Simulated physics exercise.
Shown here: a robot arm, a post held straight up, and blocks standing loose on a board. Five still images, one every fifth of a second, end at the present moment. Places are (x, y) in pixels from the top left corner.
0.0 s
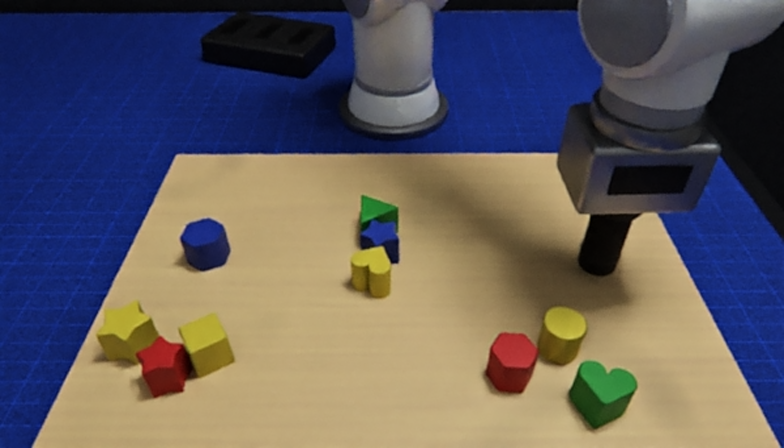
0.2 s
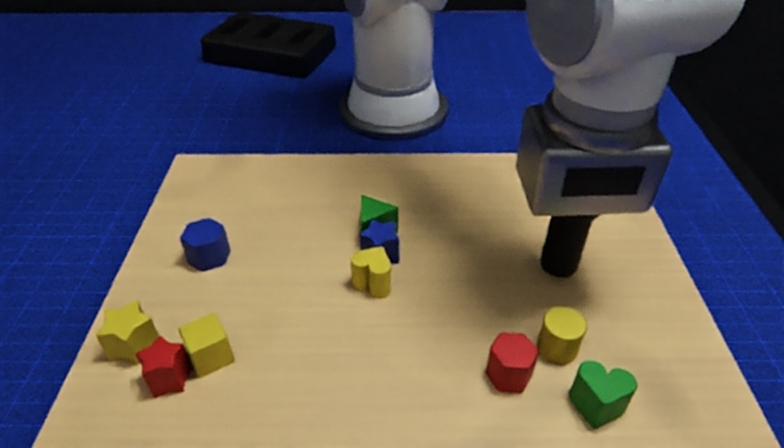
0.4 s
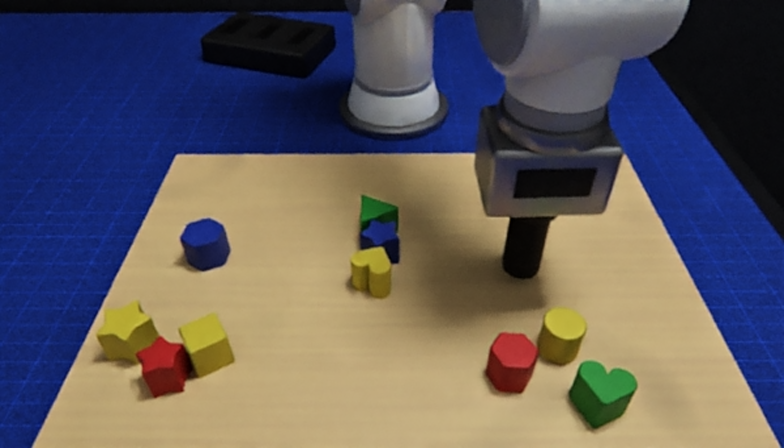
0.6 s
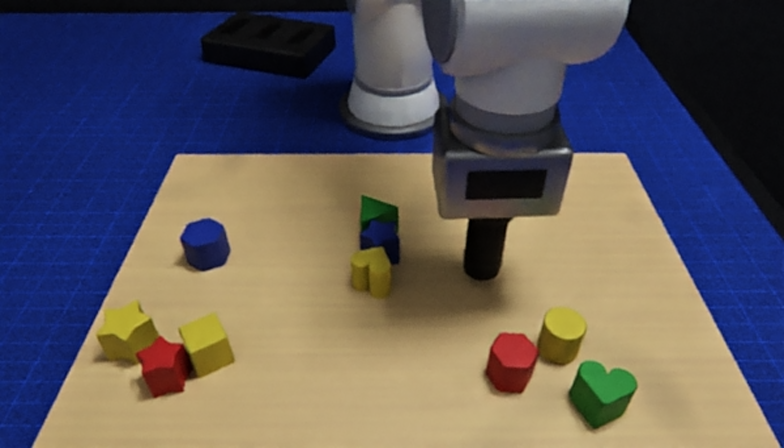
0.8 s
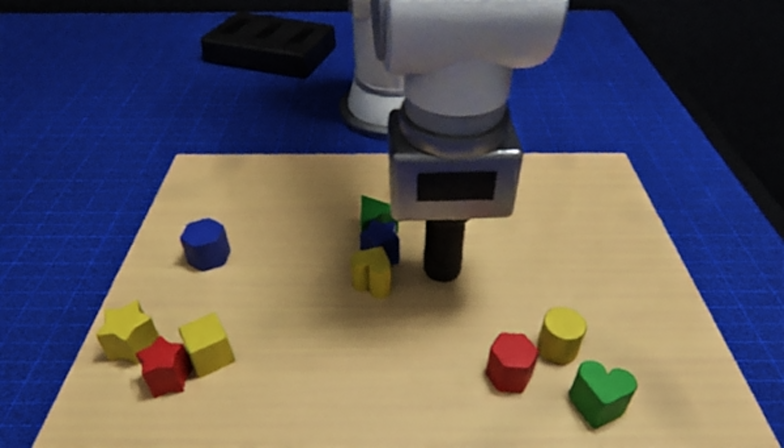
The robot arm moved its upright black post steadily left across the board, coming close beside the green triangle, blue star and yellow heart, while all the scattered blocks stayed still.
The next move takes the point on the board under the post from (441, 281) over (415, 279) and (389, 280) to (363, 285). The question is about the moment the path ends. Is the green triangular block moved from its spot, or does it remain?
At the moment the path ends, the green triangular block still stands where it did.
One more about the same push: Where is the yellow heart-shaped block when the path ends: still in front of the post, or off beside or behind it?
It keeps leading.
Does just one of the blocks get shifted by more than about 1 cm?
Yes - that is the case.
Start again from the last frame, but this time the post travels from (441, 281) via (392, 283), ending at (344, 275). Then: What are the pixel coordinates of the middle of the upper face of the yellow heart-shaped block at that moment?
Close to (307, 254).
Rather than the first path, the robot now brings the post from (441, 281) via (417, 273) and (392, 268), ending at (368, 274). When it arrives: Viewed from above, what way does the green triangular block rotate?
Top view: Clockwise.
What follows on the original path. Halfway along, post (402, 267); yellow heart-shaped block (368, 259).
At the end, post (363, 273); yellow heart-shaped block (327, 265); green triangular block still; blue star (377, 231), turned 20° clockwise.
